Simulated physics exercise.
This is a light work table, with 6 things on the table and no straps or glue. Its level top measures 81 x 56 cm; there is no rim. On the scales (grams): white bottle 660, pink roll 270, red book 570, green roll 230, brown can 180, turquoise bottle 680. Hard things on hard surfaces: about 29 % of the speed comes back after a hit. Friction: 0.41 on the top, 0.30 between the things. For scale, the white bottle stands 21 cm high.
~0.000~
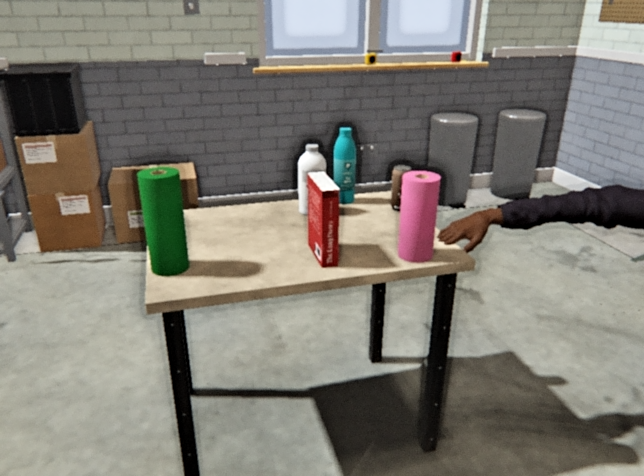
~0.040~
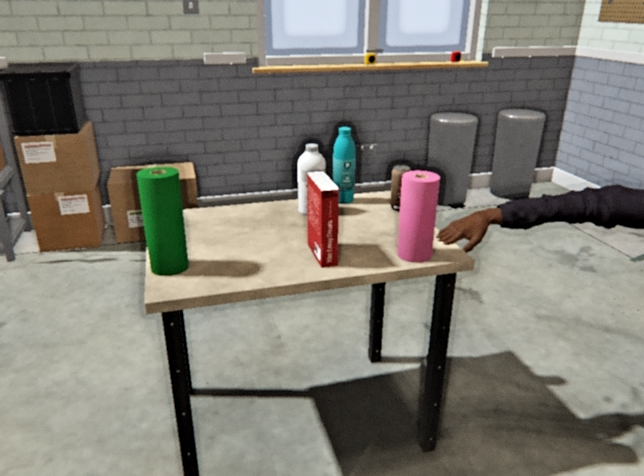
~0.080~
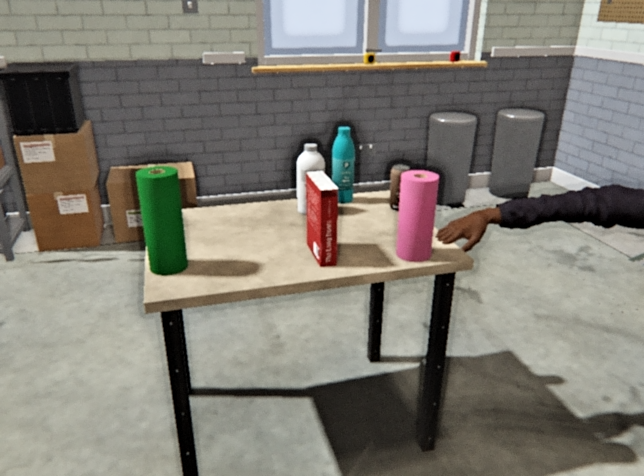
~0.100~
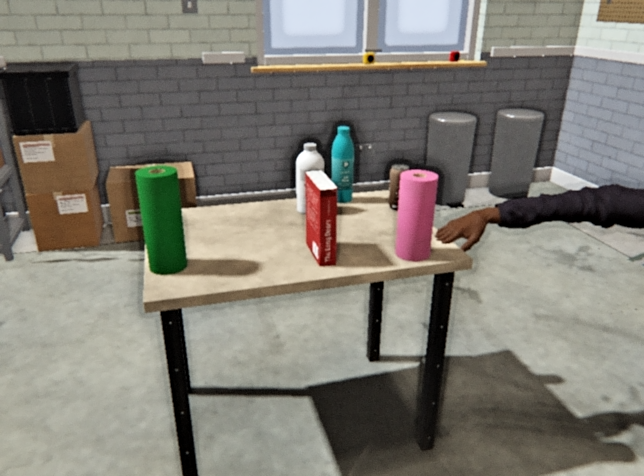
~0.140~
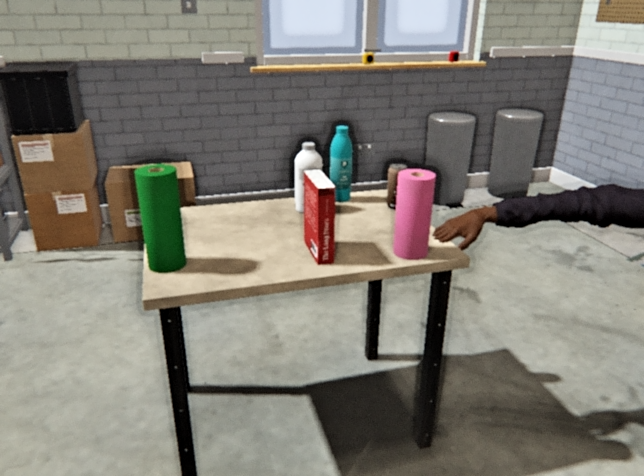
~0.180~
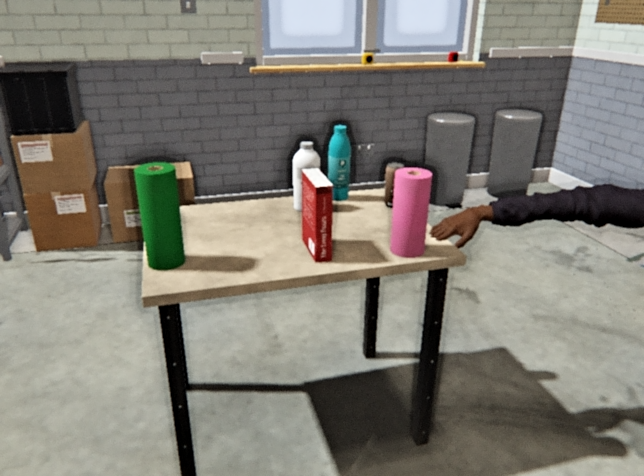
In a workshop, a hand at a table's right edge slowly shifts it slightly left.
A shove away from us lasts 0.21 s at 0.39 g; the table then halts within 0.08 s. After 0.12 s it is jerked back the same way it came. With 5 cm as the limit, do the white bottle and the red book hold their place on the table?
The white bottle holds its spot; the red book holds its spot.
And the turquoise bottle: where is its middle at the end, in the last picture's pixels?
Around (308, 304).
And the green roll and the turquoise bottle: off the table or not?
The green roll ends on the table; the turquoise bottle ends off the table.
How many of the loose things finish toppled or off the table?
3 of them.
After 0.48 s, table along by 12 cm; turquoise bottle now off the table; white bottle moved 5 cm near (297, 164); red book moved 5 cm near (304, 198).
After 0.68 s, table along by 4 cm; white bottle moved 5 cm near (303, 171); red book moved 4 cm near (311, 208); green roll on its side.
After 0.88 s, green roll on its side; pink roll on its side.
In the end (1.4 s), off the table, turquoise bottle; toppled on the table, pink roll and green roll; the other 3 under 5 cm from the start. At the end, from the last picture's camera, white bottle near (309, 179), red book near (319, 219).
